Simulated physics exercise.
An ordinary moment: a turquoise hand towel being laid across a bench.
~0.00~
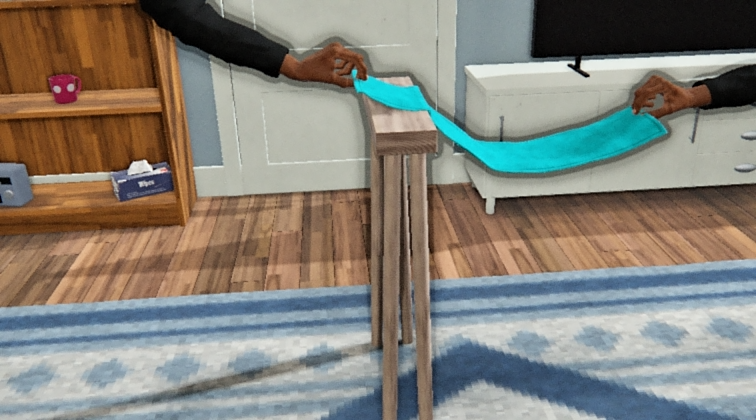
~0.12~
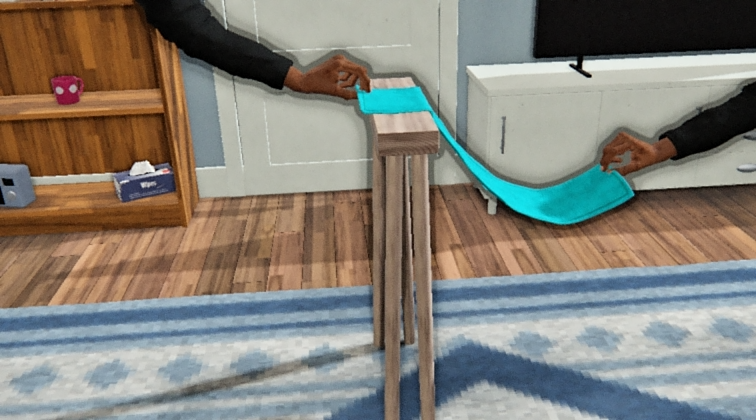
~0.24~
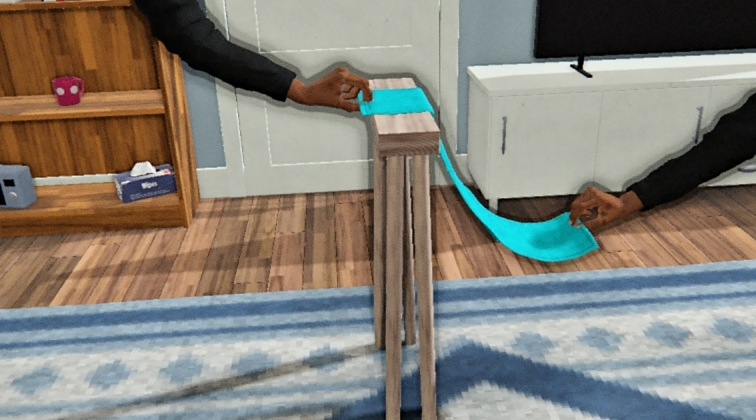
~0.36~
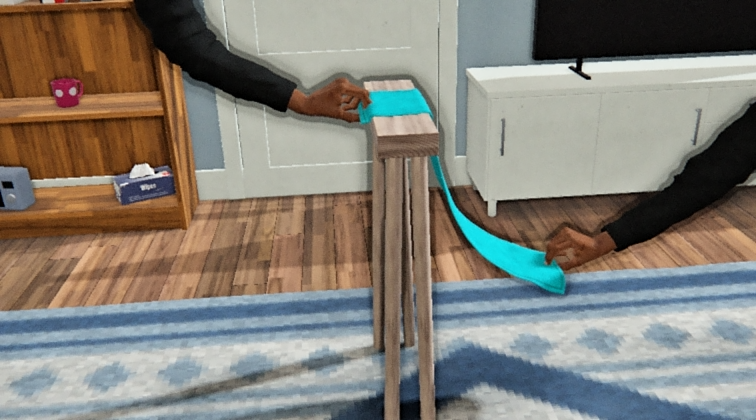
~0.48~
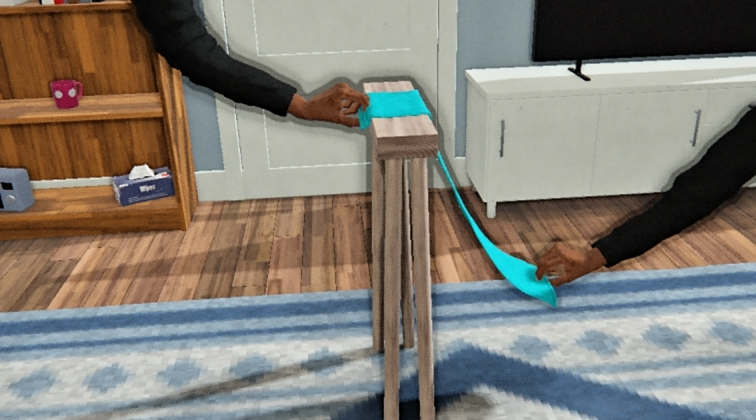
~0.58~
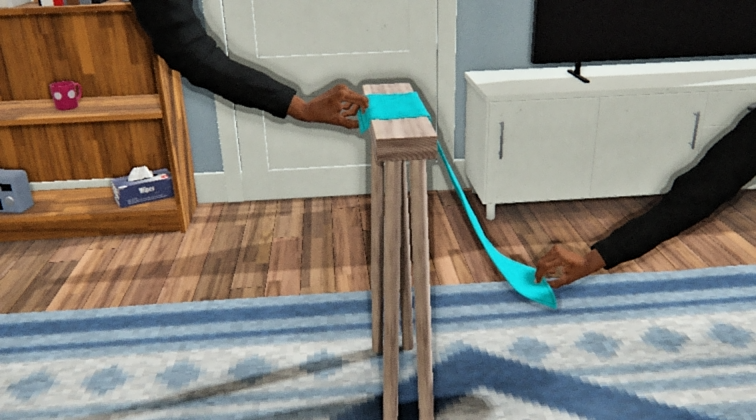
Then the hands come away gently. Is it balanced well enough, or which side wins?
Outcome: The turquoise hand towel runs off to the right.
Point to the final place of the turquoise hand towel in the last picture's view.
At about (446, 386).
After 0.82 s, hand towel sliding right.
After 1.06 s, hand towel clear of the top and falling near (446, 356).
After 1.28 s, hand towel in a heap on the floor near (446, 386).
At rest, hand towel in a heap on the floor near (446, 387). The turquoise hand towel goes down on the right side.
